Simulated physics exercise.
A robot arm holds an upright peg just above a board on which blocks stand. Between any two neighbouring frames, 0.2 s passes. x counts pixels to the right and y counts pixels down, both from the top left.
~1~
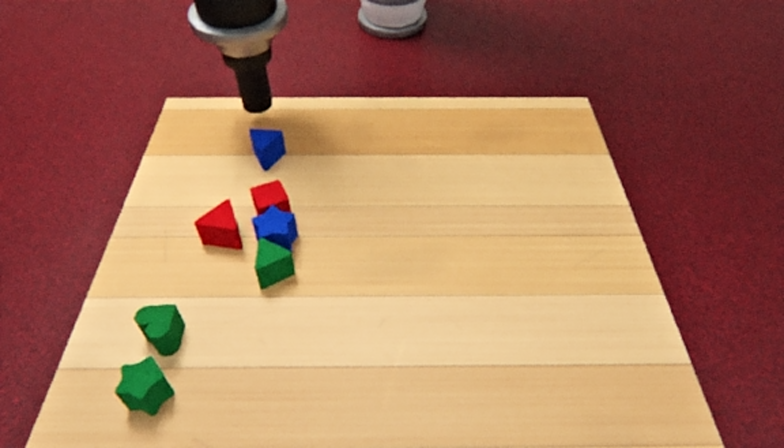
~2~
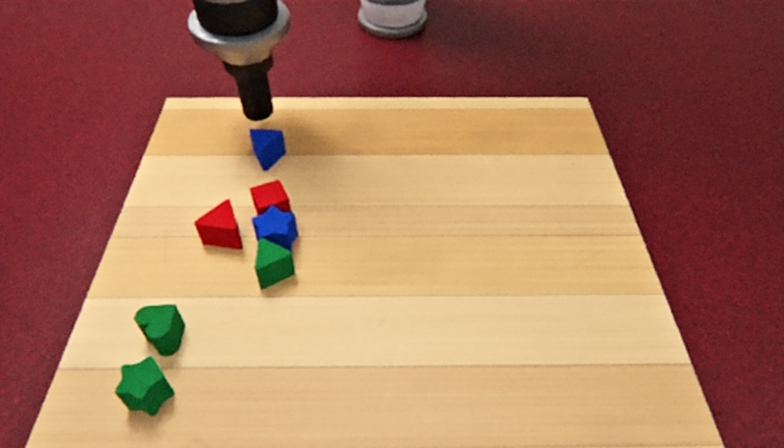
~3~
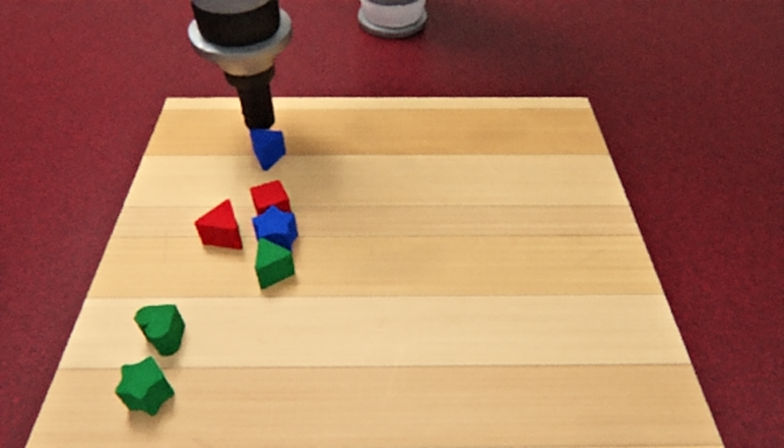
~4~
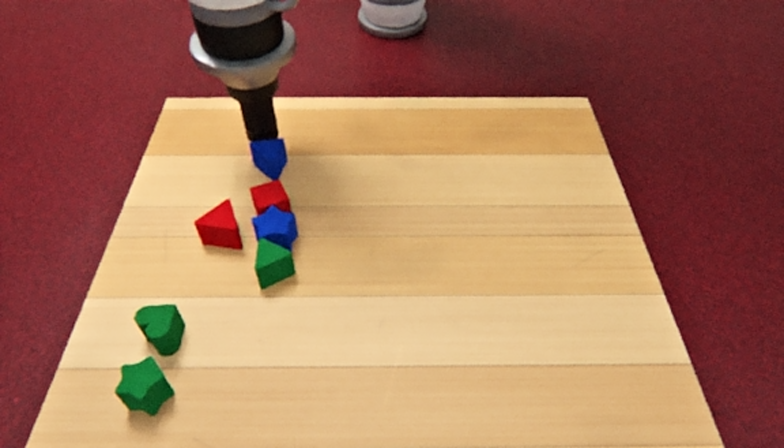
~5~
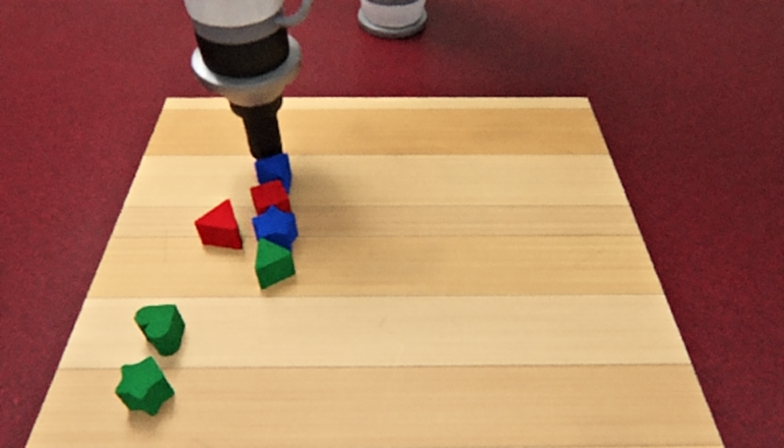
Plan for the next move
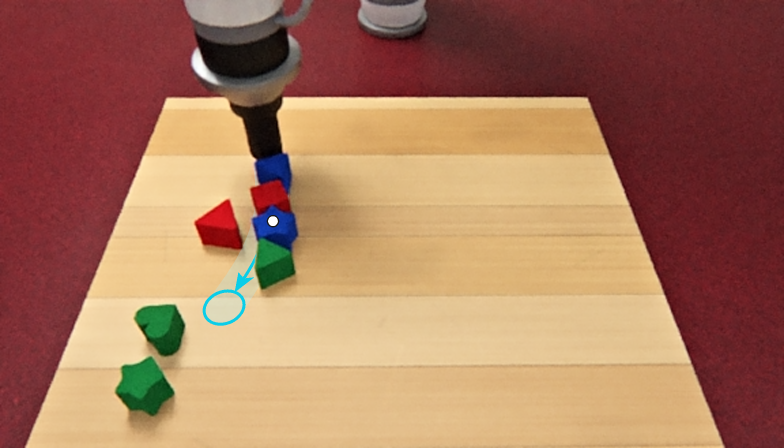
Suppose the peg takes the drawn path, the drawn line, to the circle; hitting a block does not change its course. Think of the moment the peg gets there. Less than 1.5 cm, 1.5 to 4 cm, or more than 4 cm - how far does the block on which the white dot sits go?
The best fit is over 4 cm.
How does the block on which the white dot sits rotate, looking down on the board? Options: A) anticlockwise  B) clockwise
The correct letter is B.
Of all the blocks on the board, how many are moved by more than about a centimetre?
My best guess is that three blocks or more move over 1 cm.
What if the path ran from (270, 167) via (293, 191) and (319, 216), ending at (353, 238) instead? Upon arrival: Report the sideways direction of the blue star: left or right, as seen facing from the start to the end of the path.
Facing from start to end, it will go to the right.
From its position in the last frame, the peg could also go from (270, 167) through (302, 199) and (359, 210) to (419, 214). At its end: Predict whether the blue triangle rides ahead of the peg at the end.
The blue triangle won't stay at the front of the peg.
The line goes from (270, 167) via (271, 208) and (257, 255), ending at (224, 307); the dot is on the blue star.
On the path given first. One third of the way, peg (268, 194); green triangle (265, 269), turned 35° anticlockwise; red square block (278, 214), turned 35° clockwise; blue star (269, 243); blue triangle (297, 190), turned 50° anticlockwise.
Two thirds of the way, peg (253, 241); green triangle (262, 286); red square block (288, 236), turned 50° anticlockwise; blue star (289, 265), turned 50° clockwise; blue triangle (297, 193), turned 65° anticlockwise.
At the end, peg (219, 293); green triangle (262, 286); red square block (288, 236), turned 50° anticlockwise; blue star (289, 265), turned 50° clockwise; blue triangle (297, 193), turned 65° anticlockwise.
